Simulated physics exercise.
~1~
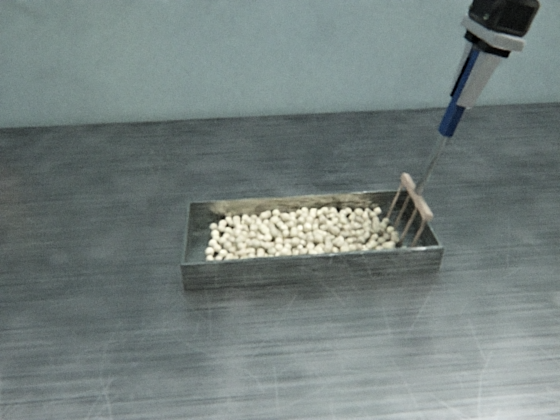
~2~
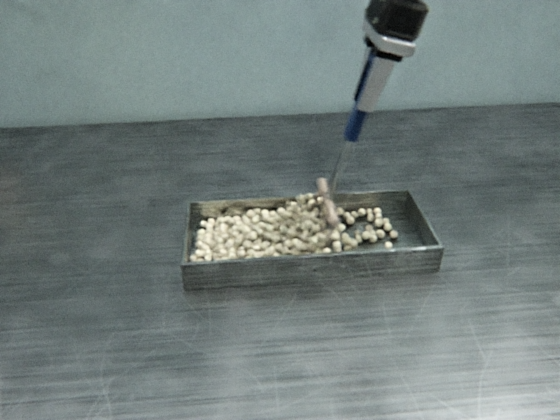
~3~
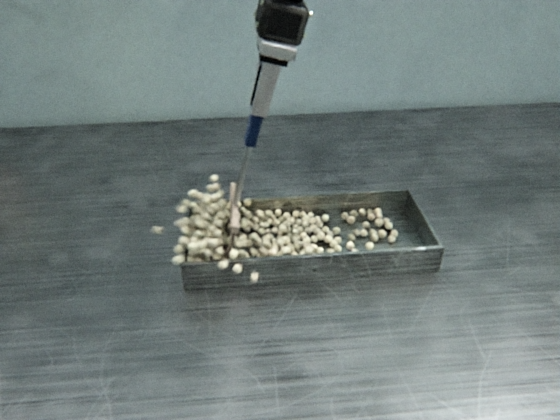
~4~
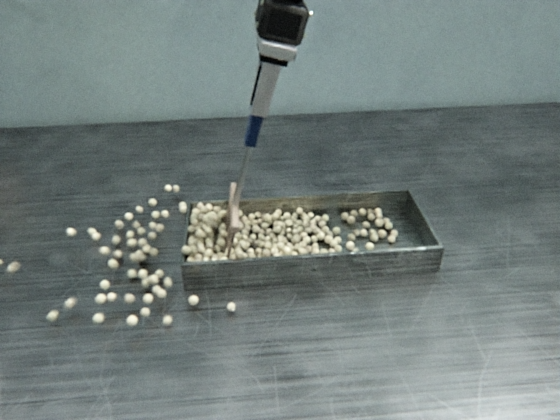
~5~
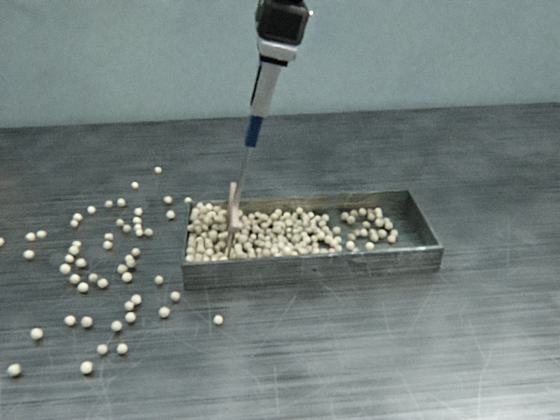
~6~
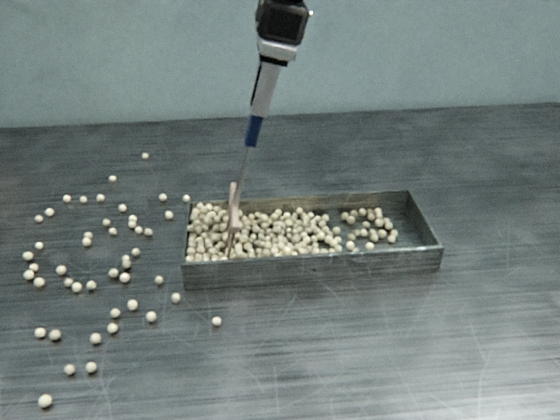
White beads spill over the tray's left end and scatter as a robot's fork sweeps left.
